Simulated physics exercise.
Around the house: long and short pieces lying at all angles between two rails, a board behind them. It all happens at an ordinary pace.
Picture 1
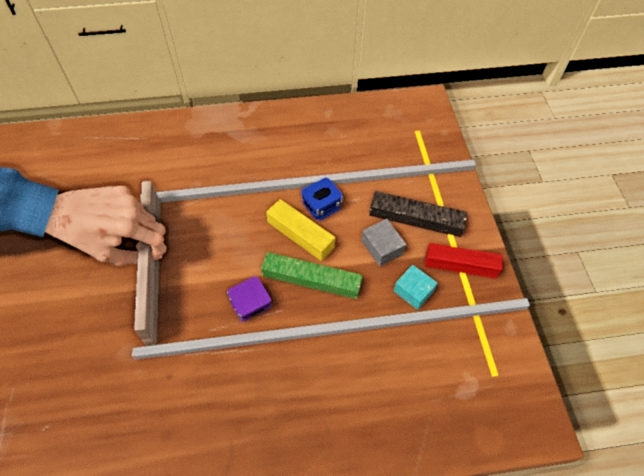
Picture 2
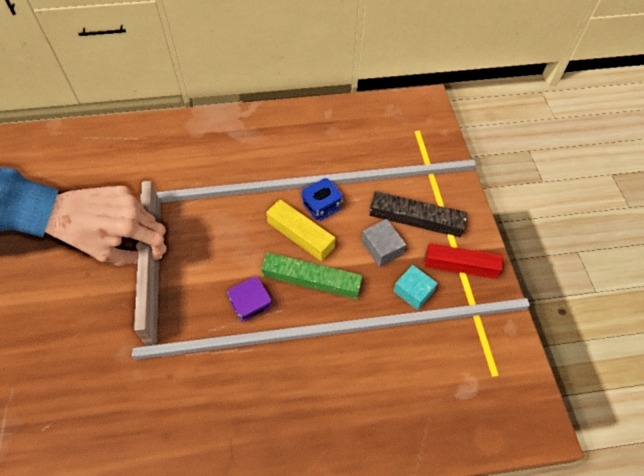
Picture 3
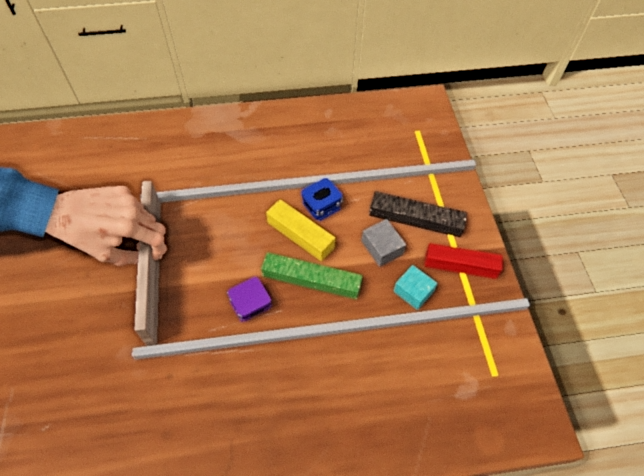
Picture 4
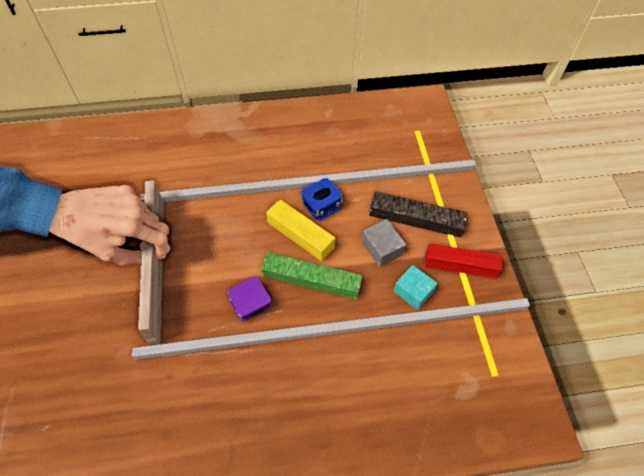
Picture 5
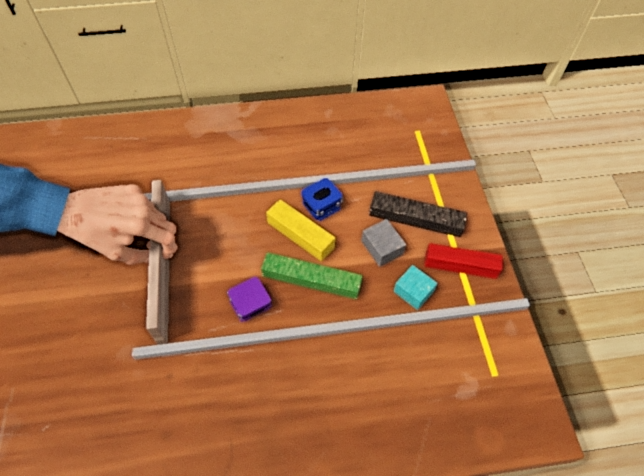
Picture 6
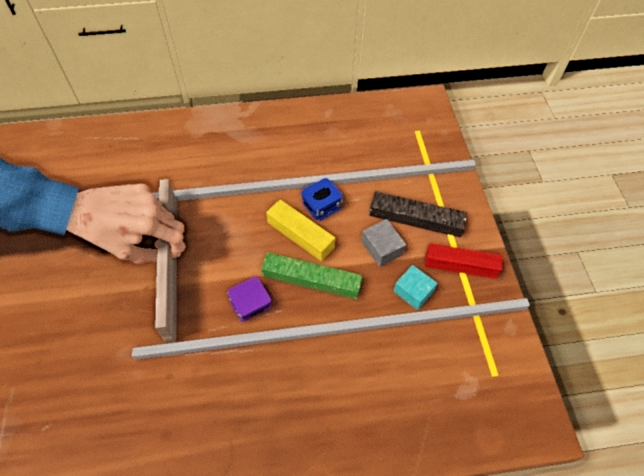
In this clip, a hand holds a board upright between two rails on a wooden table, then slides it slightly to the right, while the colourful blocks and bars lying near a yellow strip stay still.
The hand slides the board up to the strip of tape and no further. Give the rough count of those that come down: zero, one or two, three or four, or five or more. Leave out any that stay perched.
Here the number that fall off is three or four.
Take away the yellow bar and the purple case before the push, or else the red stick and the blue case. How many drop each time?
First 2, then 2.
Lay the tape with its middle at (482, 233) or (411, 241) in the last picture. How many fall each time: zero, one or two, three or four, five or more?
In that order: Five or more; one to two.
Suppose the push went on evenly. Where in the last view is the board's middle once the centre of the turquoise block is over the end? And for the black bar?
At (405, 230) for the turquoise block; at (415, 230) for the black bar.
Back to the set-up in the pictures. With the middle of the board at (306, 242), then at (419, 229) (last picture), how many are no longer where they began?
By then 5, and 8.
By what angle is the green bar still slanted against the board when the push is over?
About 45°.
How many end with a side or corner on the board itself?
The number is 3.
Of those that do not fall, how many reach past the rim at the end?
That would be 2.
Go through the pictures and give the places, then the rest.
In the first picture, red stick (463, 261); black bar (418, 214); turquoise block (415, 287); board (149, 260); tape (451, 236).
In the second picture, black bar (417, 214); yellow bar (301, 230).
In the third picture, turquoise block (415, 287); grey block (383, 243).
In the fourth picture, red stick (463, 261); purple case (250, 300).
In the fifth picture, black bar (417, 214); blue case (322, 200).
In the sixth picture, red stick (463, 261); black bar (417, 214); turquoise block (415, 287); board (167, 258); tape (451, 236).
Soon after, none off yet; red stick at rest near (463, 261); black bar at rest near (417, 214); turquoise block at rest near (418, 288).
In the end, the number that fall off is three or four; gone, grey block, turquoise block, black bar and red stick.
